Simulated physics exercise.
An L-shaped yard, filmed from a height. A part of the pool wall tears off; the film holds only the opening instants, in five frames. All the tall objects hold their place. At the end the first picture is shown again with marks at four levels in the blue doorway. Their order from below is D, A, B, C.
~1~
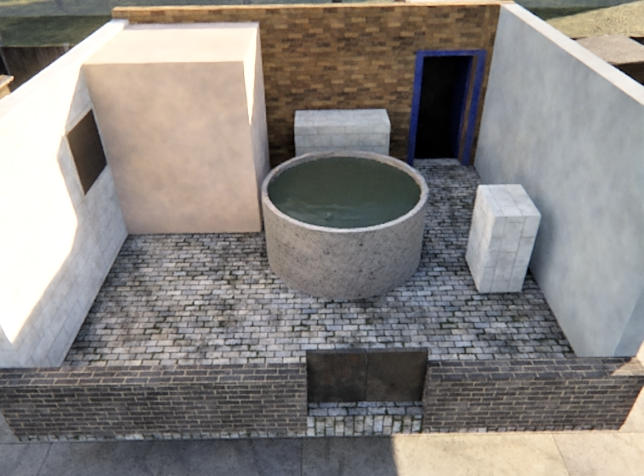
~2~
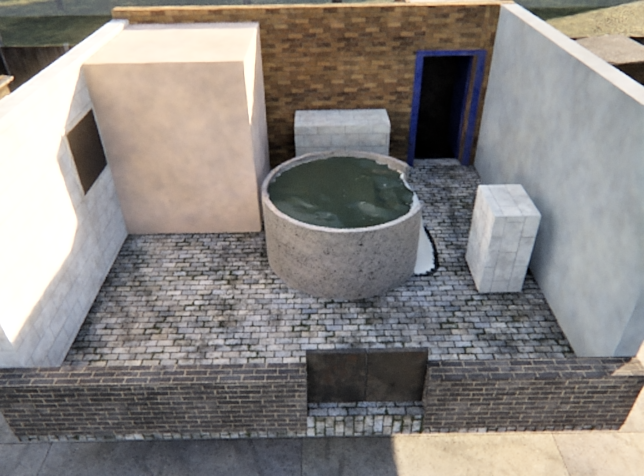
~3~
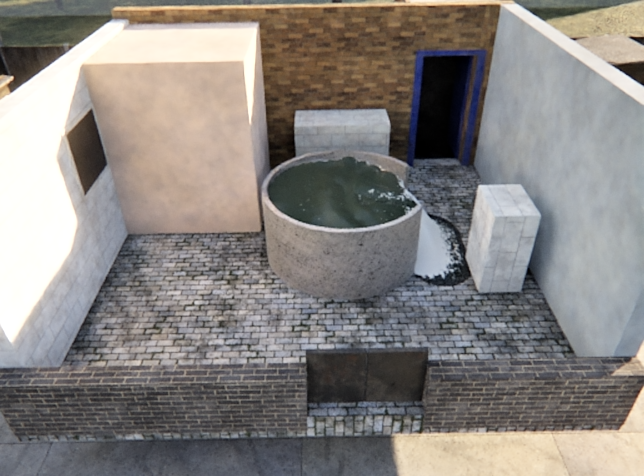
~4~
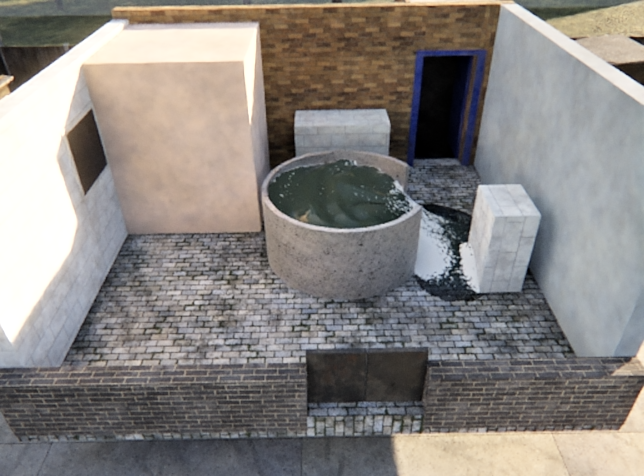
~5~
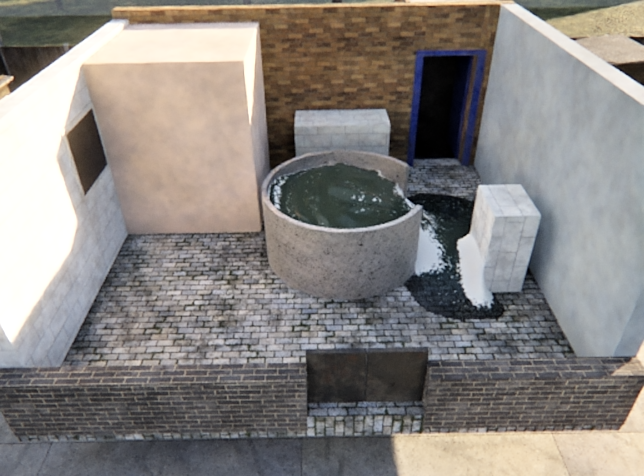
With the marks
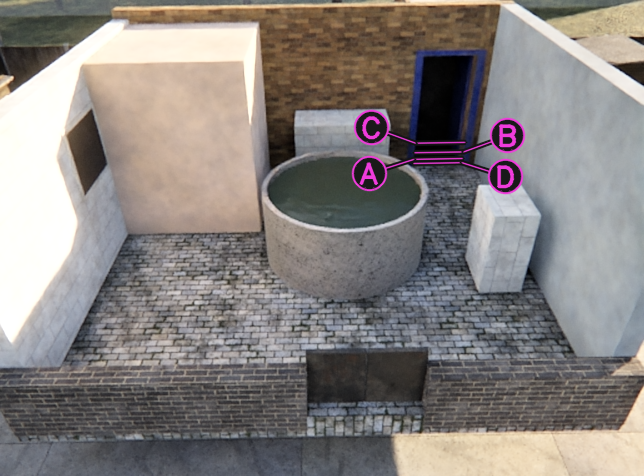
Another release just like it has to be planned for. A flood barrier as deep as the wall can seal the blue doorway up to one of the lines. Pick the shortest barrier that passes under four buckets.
The limit is C.
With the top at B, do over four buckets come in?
Yes.
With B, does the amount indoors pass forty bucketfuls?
No.
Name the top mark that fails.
Here it is mark B.
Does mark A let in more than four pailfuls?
Yes, it does.
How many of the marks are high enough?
One.
On the marked copy, A at (438, 158); B at (439, 152); C at (440, 142); D at (437, 163); from the bottom up D, A, B, C.
If A is chosen, dozens of bucketfuls pour in.
If B is chosen, some 15 bucketfuls get in.
If C is chosen, a bucket or two gets in.
If D is chosen, dozens of bucketfuls pour in.
